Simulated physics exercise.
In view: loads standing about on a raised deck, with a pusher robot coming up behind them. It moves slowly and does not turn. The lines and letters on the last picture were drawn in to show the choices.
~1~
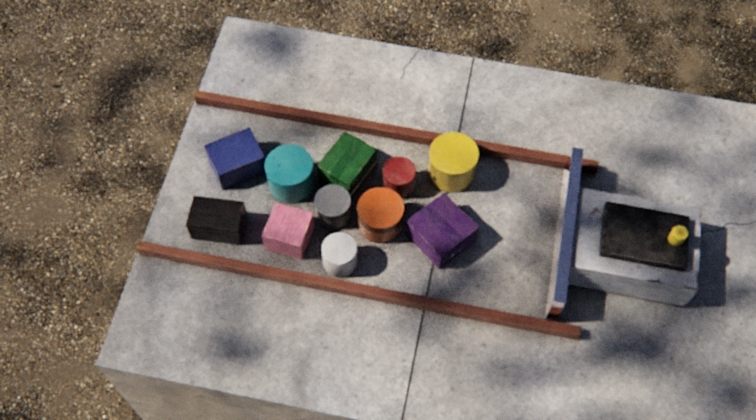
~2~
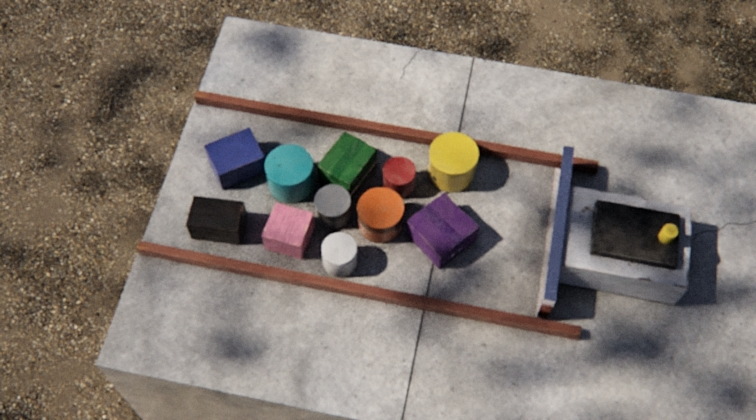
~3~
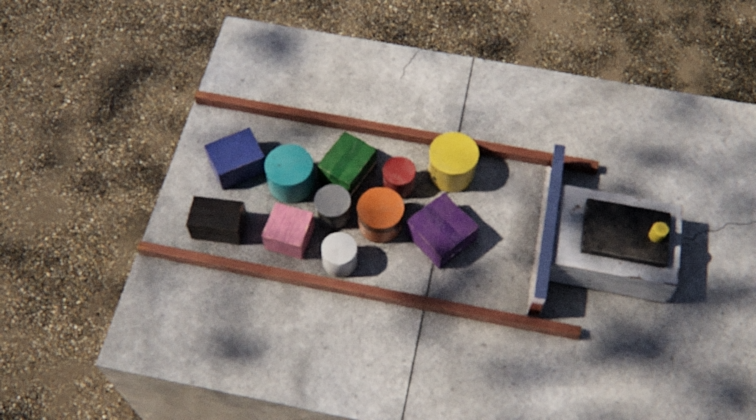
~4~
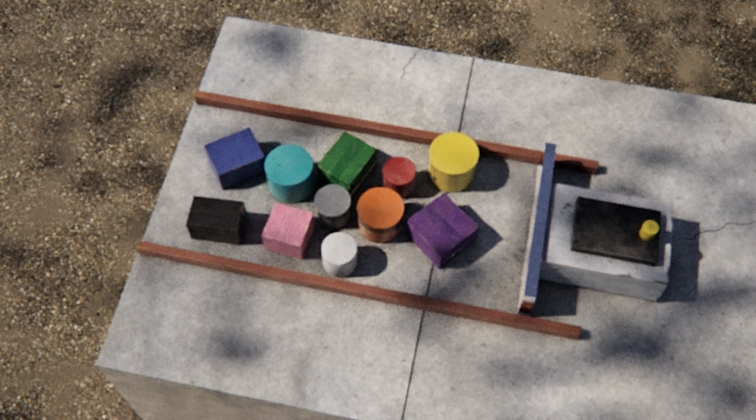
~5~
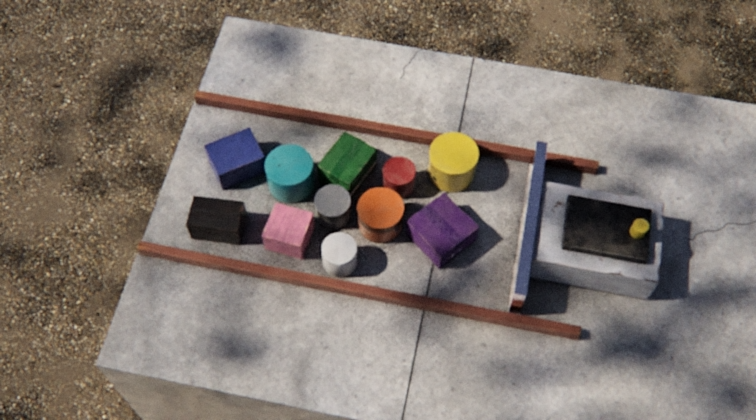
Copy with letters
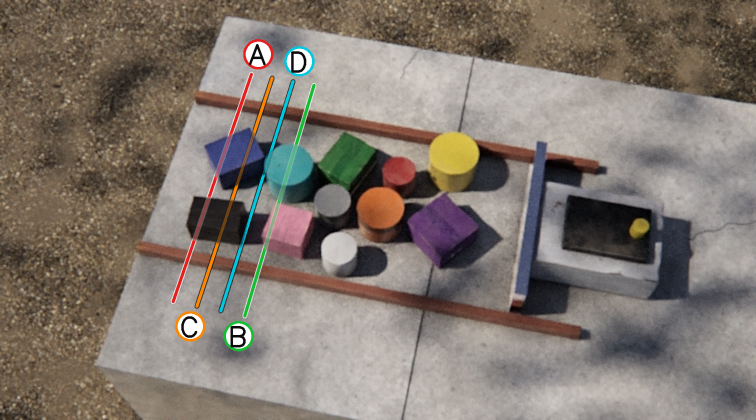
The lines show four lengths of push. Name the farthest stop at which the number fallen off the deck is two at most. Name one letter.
At B, and not beyond.
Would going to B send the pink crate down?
No.
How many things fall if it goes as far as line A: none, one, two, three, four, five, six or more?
Six or more.
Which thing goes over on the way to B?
The blue crate.
On the marked copy, A at (215, 180); B at (282, 192); C at (237, 184); D at (260, 188).
Following B. Soon after the start, robot (507, 210); yellow pail (419, 156); grey pail (317, 200).
Later, robot (417, 193); blue crate (214, 147); black crate (191, 216).
In the end, robot (348, 181); blue crate over the edge; black crate (151, 213); one fallen.
As for the rest, A drops seven; C drops five; D drops four.
